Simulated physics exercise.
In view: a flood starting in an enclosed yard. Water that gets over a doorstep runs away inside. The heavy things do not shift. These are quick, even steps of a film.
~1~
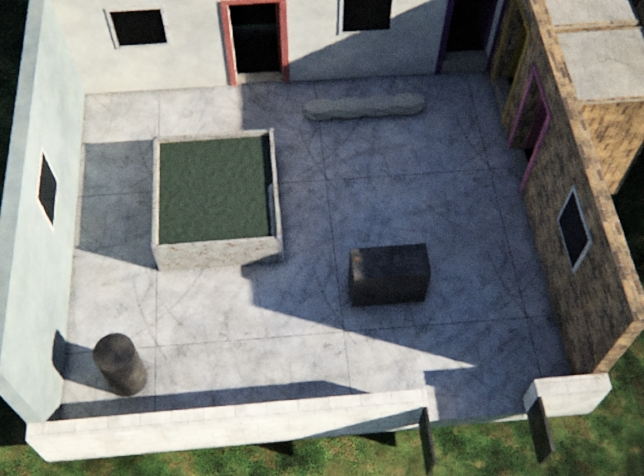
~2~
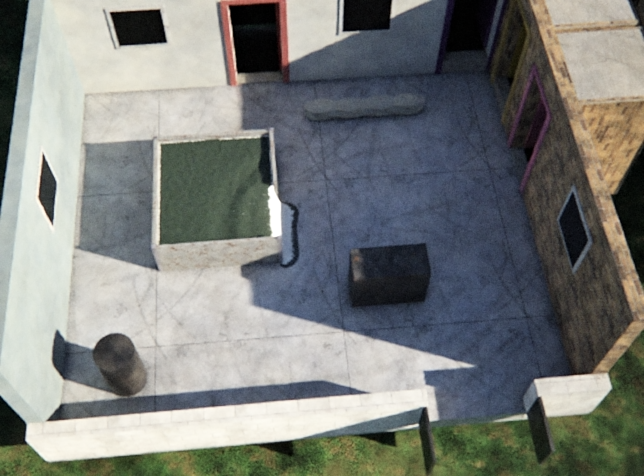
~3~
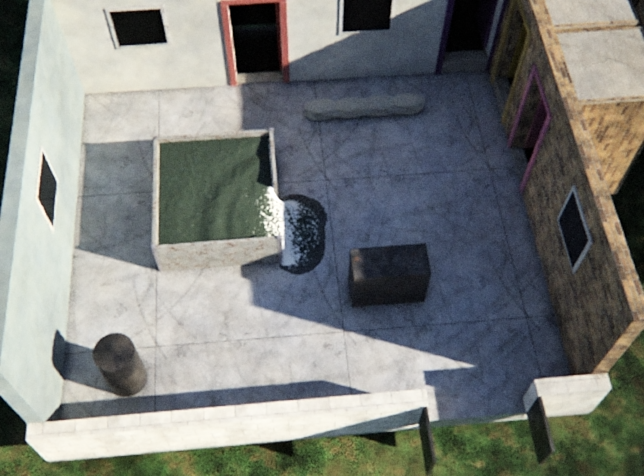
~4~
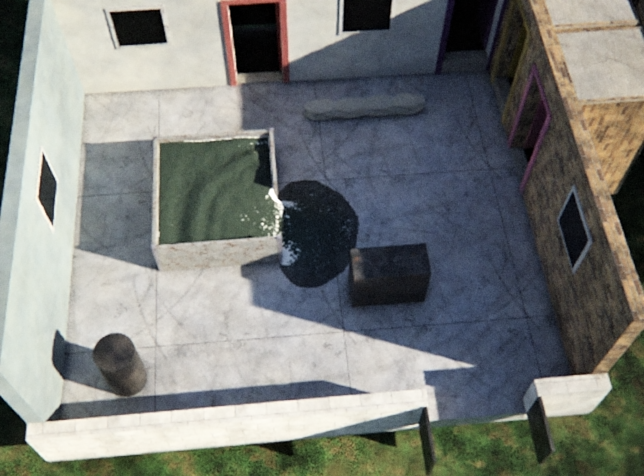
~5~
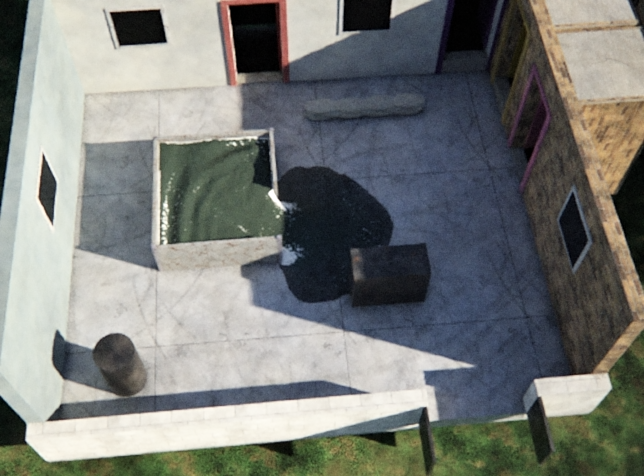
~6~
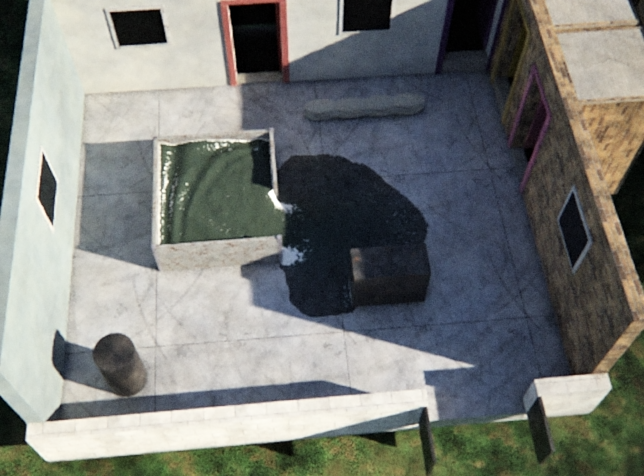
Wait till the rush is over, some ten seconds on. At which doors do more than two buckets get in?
The purple door stays under that; the pink door takes more than that; the red door stays under that; the yellow door stays under that.
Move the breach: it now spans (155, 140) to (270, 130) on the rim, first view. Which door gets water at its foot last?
The door marked pink.
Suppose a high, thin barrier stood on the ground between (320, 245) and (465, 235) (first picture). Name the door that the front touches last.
It is the door marked red.
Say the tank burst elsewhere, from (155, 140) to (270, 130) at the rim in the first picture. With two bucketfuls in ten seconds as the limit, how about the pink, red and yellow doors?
My reading: The pink door holds, the red door lets more in, the yellow door is under.
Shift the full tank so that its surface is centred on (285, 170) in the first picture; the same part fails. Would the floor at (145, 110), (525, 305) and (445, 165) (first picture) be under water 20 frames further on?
As listed: No water, awash, wet.
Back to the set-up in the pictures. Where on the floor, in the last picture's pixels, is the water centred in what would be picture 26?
Roughly at (343, 225).
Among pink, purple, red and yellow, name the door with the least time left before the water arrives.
I say the one in pink.
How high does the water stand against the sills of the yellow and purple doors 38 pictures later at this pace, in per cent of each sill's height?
About 60 and 50 per cent.
A moment on, water covers 25 % of the floor; the purple door not reached, the pink door not reached, the red door not reached, the yellow door not reached.
Next, water covers 35 % of the floor; the purple door not reached, the pink door over two buckets in, the red door not reached, the yellow door not reached.
Then, water covers 45 % of the floor; the purple door wet at the sill, nothing in, the pink door far over two buckets in, the red door not reached, the yellow door wet at the sill, nothing in.
Later, water covers 60 % of the floor; the purple door wet at the sill, nothing in, the pink door far over two buckets in, the red door wet at the sill, nothing in, the yellow door wet at the sill, nothing in.
In the end, water covers 85 % of the floor; the purple door wet at the sill, nothing in, the pink door far over two buckets in, the red door wet at the sill, nothing in, the yellow door wet at the sill, nothing in.
